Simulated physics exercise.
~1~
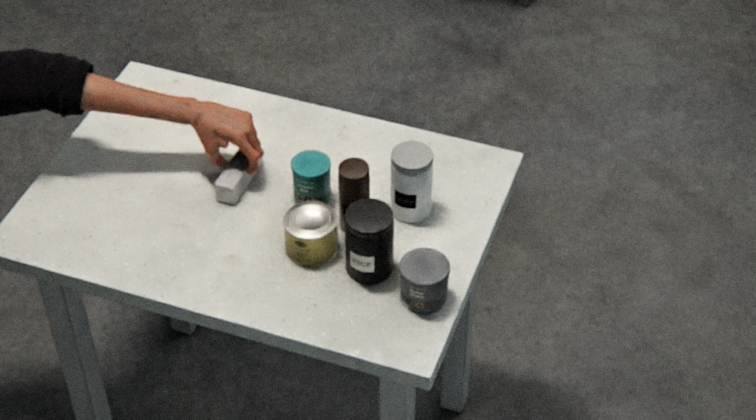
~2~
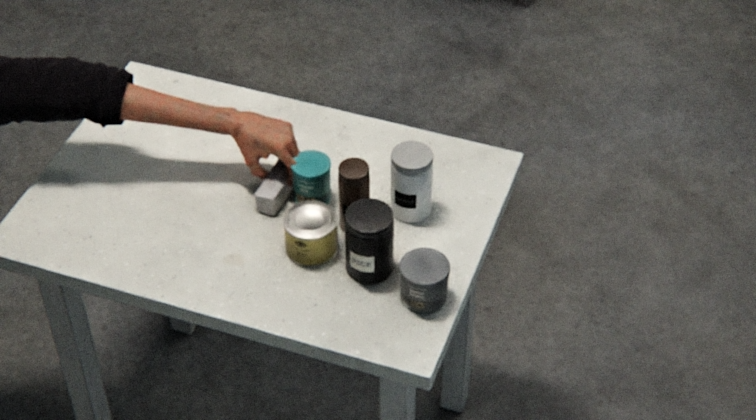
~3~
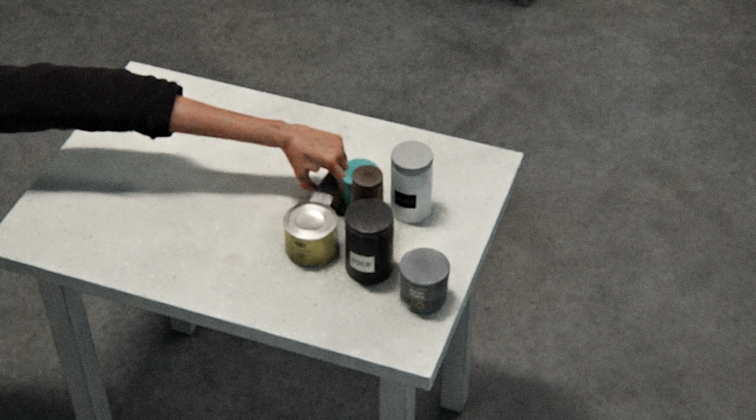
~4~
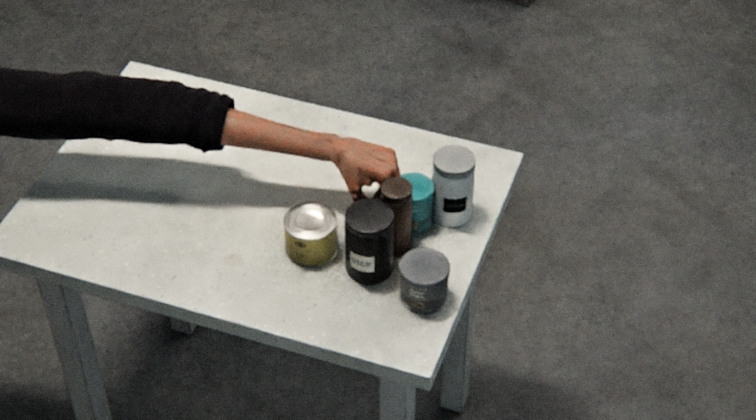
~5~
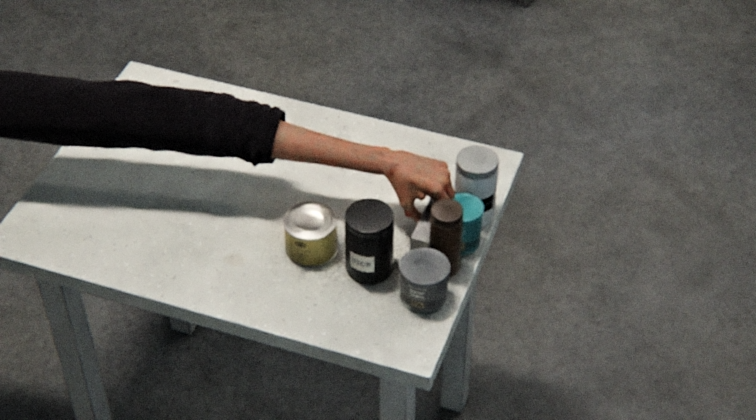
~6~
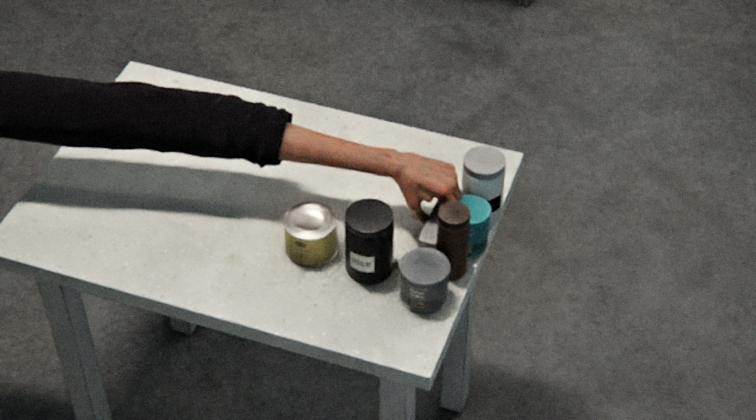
On the crowded right end of a pale table standing on a grey floor, seen from above at an angle, six containers sit close together. A turquoise tin, a brown jar and a white jar stand behind a yellow tub, a black jar and a grey tin. A dark-sleeved arm reaches in from the left and slides a small grey block rightward into the turquoise tin. The tin and brown jar shift right, then the white jar moves too. The hand stops with all three upright near the right edge, while the front three remain in place.
